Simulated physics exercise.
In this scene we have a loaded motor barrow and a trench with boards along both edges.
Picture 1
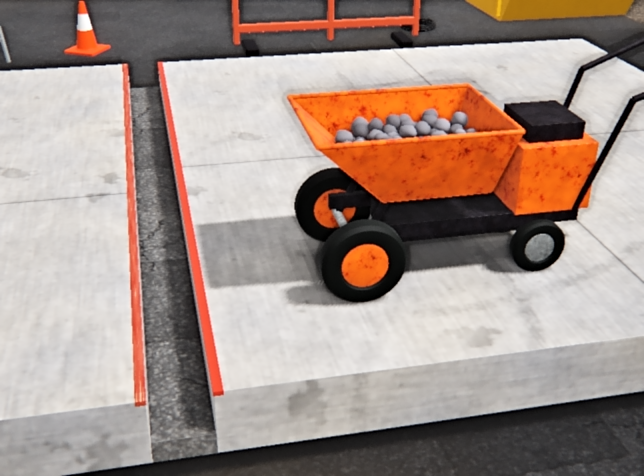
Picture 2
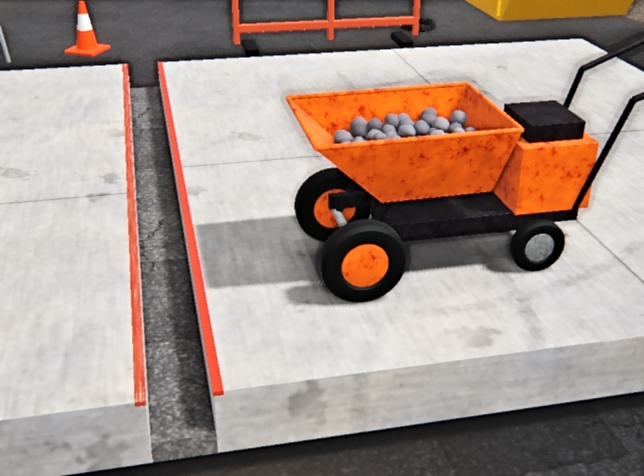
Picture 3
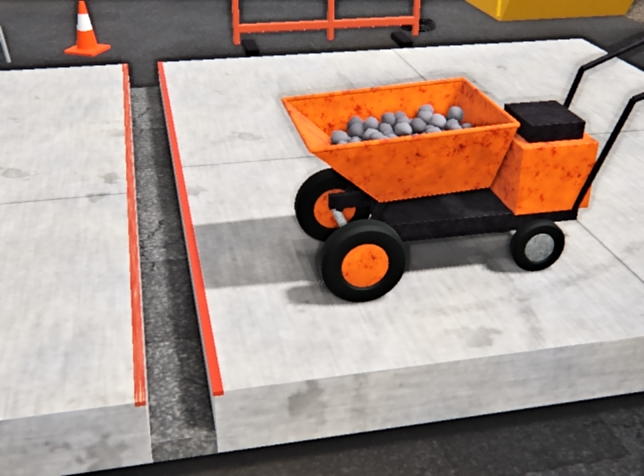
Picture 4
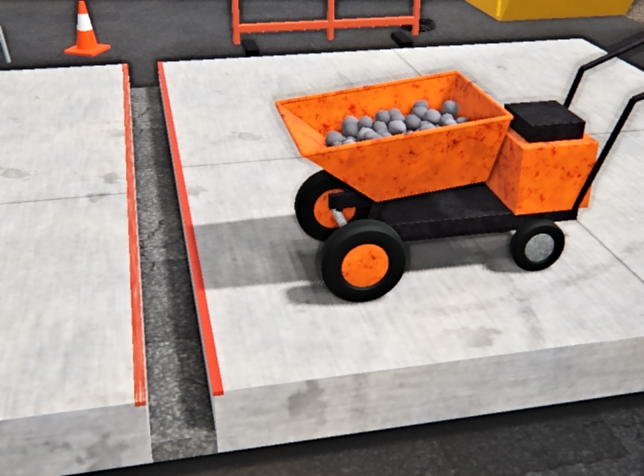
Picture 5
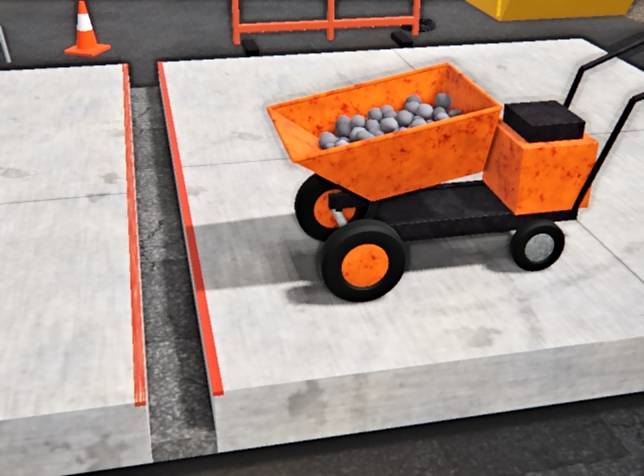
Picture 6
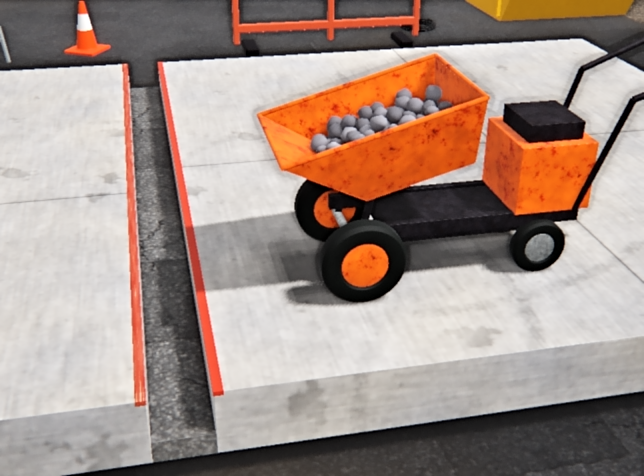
On a pale concrete slab beside a narrow trench, an orange barrow's loaded skip tilts left.
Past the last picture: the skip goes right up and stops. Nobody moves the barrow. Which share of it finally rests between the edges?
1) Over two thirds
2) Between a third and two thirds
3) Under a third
Over two thirds (1).
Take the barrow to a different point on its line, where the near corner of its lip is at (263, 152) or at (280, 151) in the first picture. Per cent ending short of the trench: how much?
First try: Some 0 %; second try: 0 %.
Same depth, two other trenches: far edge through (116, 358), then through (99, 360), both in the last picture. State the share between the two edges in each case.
I'd expect close to 90 in a hundred and then close to 90 in a hundred.
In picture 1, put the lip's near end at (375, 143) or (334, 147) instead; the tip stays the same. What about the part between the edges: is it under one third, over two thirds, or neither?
First spot: The middle third; second spot: Beyond two thirds.
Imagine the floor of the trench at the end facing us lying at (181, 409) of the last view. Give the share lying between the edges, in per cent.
About 60 per cent.
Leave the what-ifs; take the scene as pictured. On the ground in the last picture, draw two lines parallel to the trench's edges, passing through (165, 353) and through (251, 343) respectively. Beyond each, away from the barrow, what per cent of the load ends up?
I'd say about 30 and about 100 in a hundred.
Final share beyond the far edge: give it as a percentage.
Estimate: Around 0 per cent.
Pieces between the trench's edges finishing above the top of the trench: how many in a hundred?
I'd put it near 5 per cent.
Soon, skip tipped steeply; all in the skip.
A while on, skip tipped right over; about half in the skip; a small part short of the trench; about a third in or heaped over the trench; a stray few falling.
Towards the end, skip tipped right over; a stray few in the skip; a small part short of the trench; most in or heaped over the trench; a stray few beyond it.
Finally, skip tipped right over; a stray few in the skip; a small part short of the trench; most in or heaped over the trench; a stray few beyond it.
